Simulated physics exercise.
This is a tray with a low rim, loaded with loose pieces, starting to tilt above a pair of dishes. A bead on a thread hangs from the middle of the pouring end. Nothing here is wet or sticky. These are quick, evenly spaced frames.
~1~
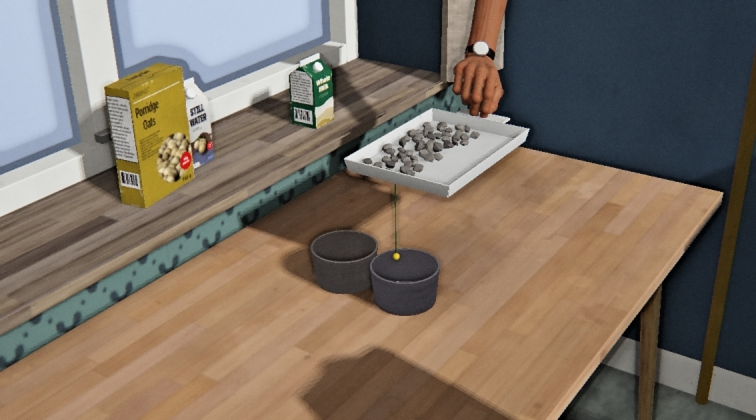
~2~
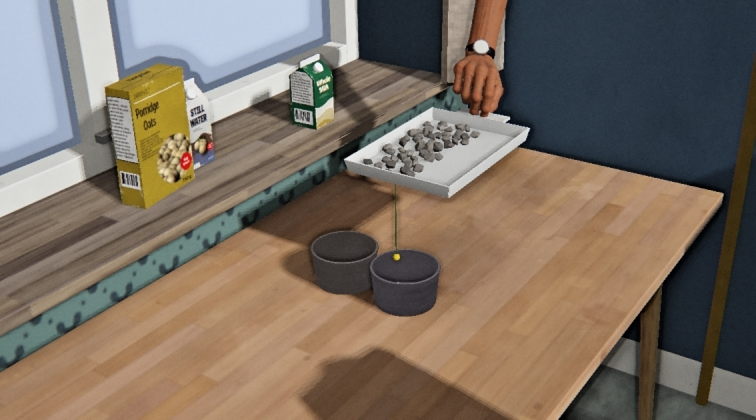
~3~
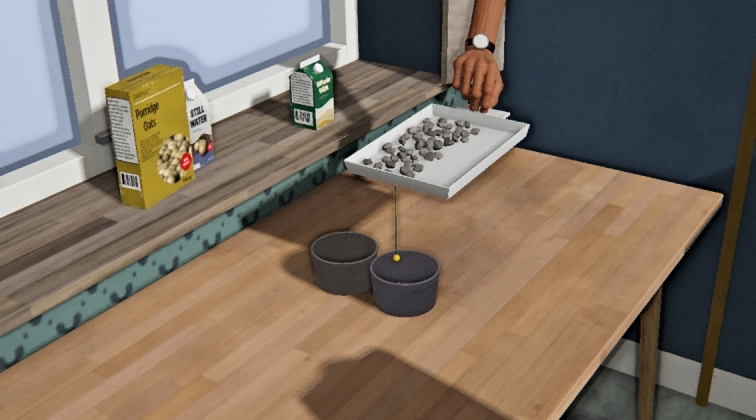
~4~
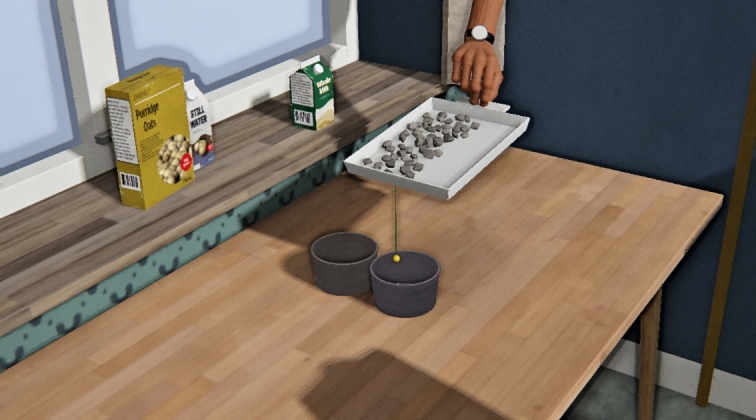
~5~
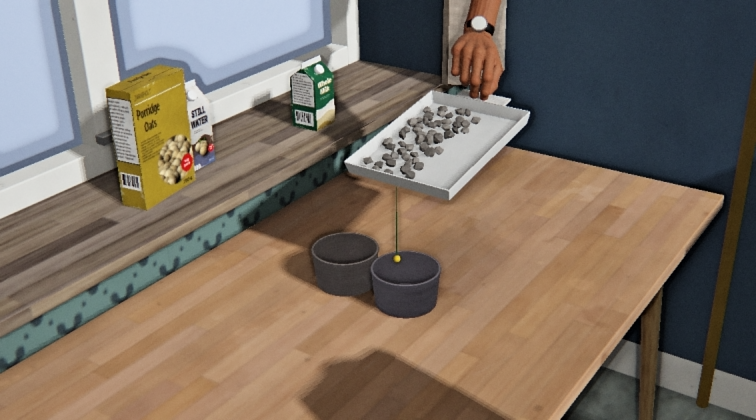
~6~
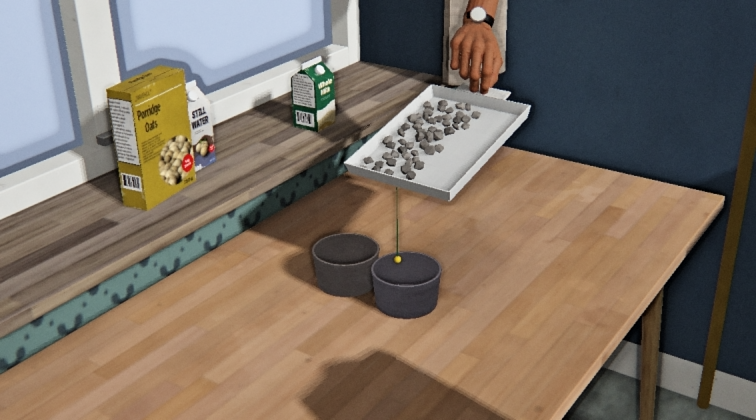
In this clip, a hand holds a white tray of gray gravel pieces above two dark dishes on a wooden table, then gradually raises its far end, tilting the tray slightly while a yellow bead hangs below on a thread.
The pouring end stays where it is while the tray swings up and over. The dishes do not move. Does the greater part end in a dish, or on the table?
In the dishes lies less than half of it.
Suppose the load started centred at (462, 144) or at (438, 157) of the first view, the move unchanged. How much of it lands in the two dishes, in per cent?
In turn 10 and 0 in a hundred.
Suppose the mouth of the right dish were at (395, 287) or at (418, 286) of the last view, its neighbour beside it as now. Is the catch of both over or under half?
First most of it, then the larger part.
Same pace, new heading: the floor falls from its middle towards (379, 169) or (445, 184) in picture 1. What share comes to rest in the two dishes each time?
In turn 80 and 0 in a hundred.
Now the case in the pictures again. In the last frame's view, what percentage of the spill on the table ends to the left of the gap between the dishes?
Some 60 per cent.
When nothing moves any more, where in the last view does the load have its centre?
At about (368, 335).
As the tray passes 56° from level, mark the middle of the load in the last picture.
Roughly at (391, 165).
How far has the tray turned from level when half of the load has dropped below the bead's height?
Near 105 degrees.
Just after the last frame, tray tipped steeply; every one on the tray.
A moment on, tray tipped right over; the larger part on the tray; about a tenth outside both; about a tenth in the air.
Further on, tray tipped past a quarter turn; just a few in the right dish; almost all outside both.
When it is over, tray tipped past a quarter turn; just a few in the right dish; not one in the left dish; almost all outside both.
